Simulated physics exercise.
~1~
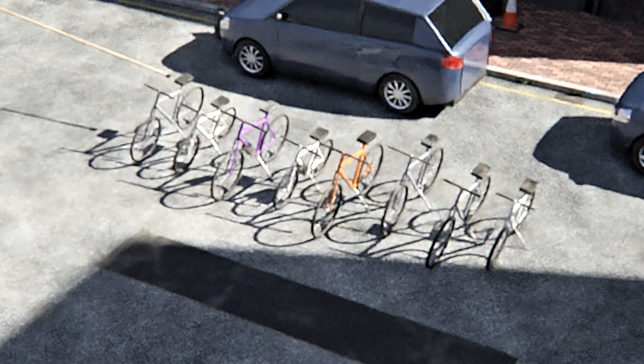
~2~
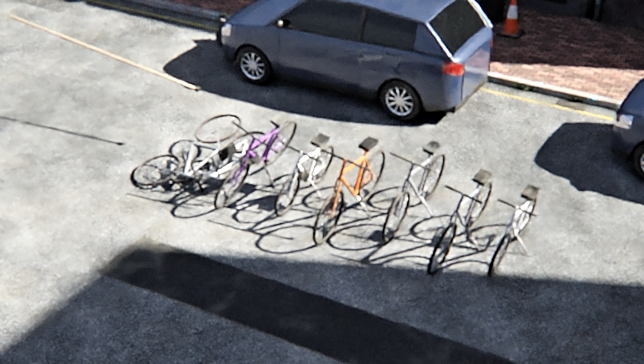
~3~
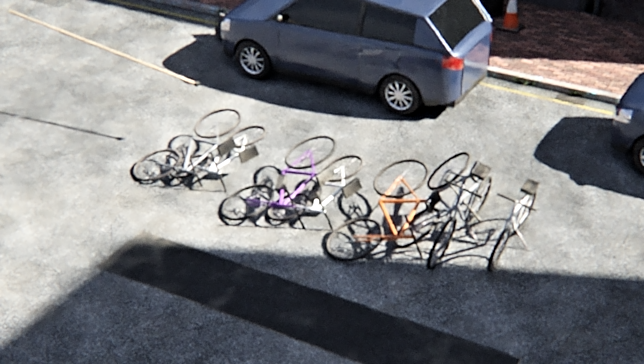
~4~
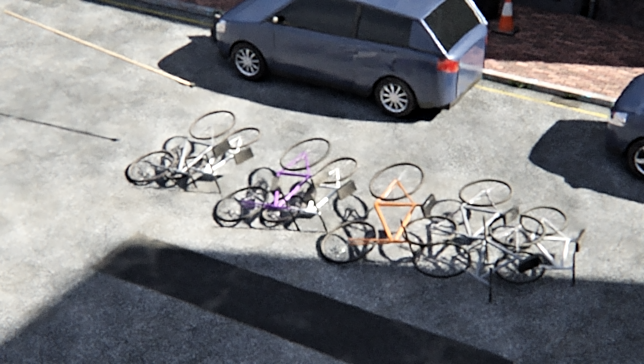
The clip shows a row of eight bicycles, one purple and one orange, standing on grey pavement near a parked car. The leftmost bicycle tips to the right, and the others topple one after another along the row until all of them lie fallen.
